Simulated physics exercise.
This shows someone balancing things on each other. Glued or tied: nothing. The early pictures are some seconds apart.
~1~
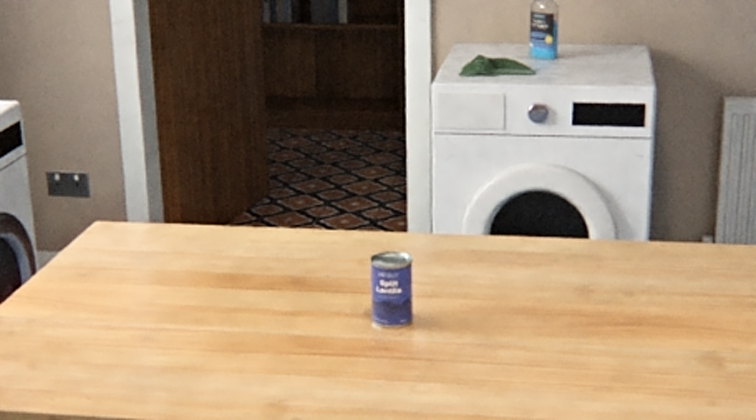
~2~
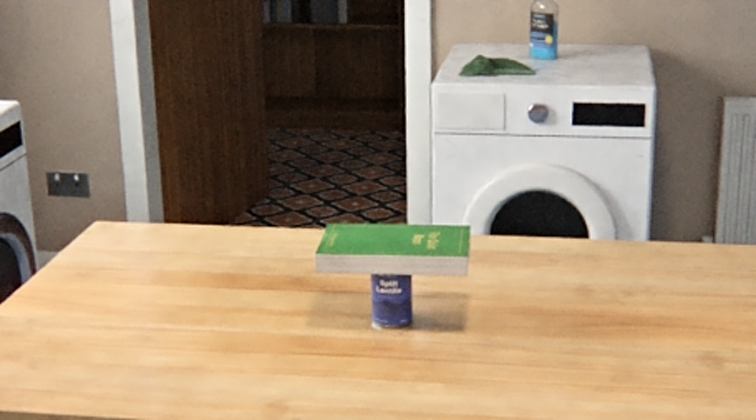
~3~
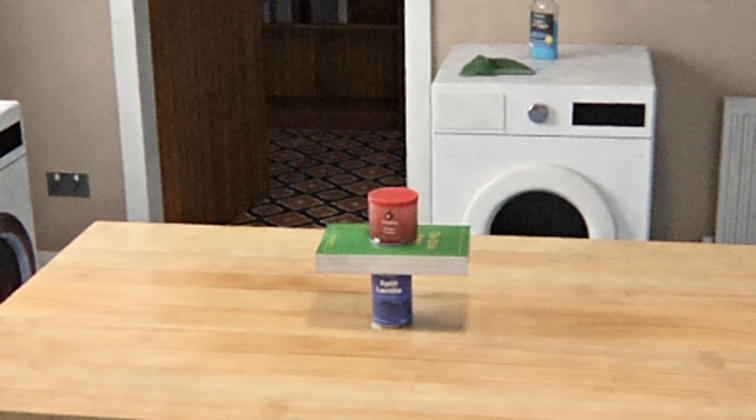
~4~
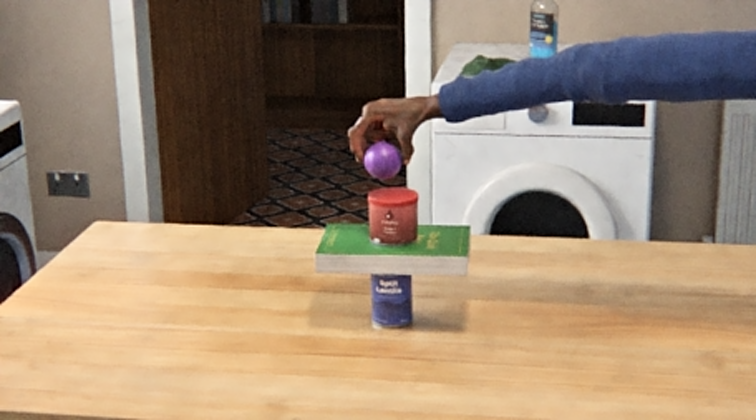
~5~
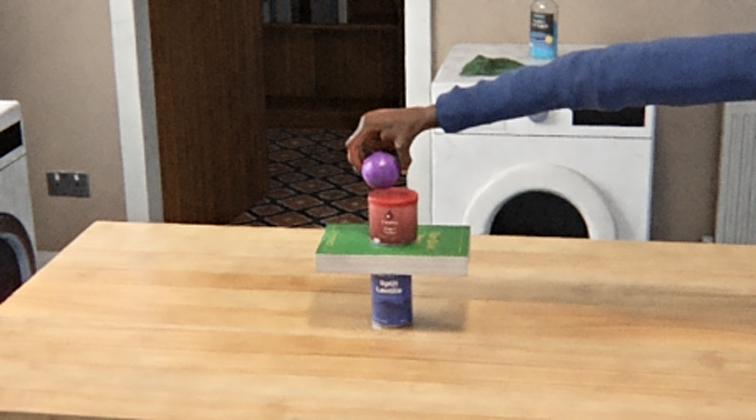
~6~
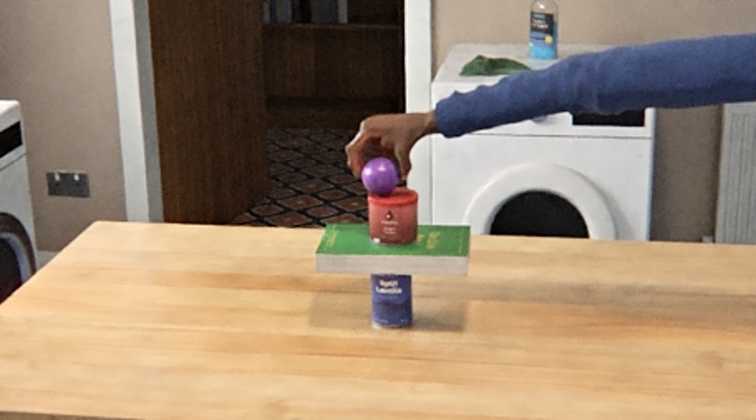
On a wooden table in a room with a washing machine, a green book appeared on a blue tin, then a red tin on top, and a hand lowered a purple ball onto the red tin.
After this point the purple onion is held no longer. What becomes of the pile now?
None of it tumbles.
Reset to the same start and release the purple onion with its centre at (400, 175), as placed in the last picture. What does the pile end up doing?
The pile remains standing.
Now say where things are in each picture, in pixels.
In the first picture, the last thing is not in view yet.
In the second picture, the last thing is not in view yet; blue tin (392, 290).
In the third picture, the last thing is not in view yet; red tin (394, 217).
The fourth picture shows on its way; purple onion (383, 160); green book (395, 249).
The fifth picture shows on its way; purple onion (381, 170); blue tin (392, 290).
The sixth picture shows set down, still held; purple onion (381, 176); red tin (394, 217).
Then, 0.30 s after the last picture, nothing has stirred.
Then, 0.70 s after the last picture, purple onion resting near (381, 177).
At rest, all 4 in place. Seen from the same camera at the end, purple onion near (381, 177). The pile stays up.
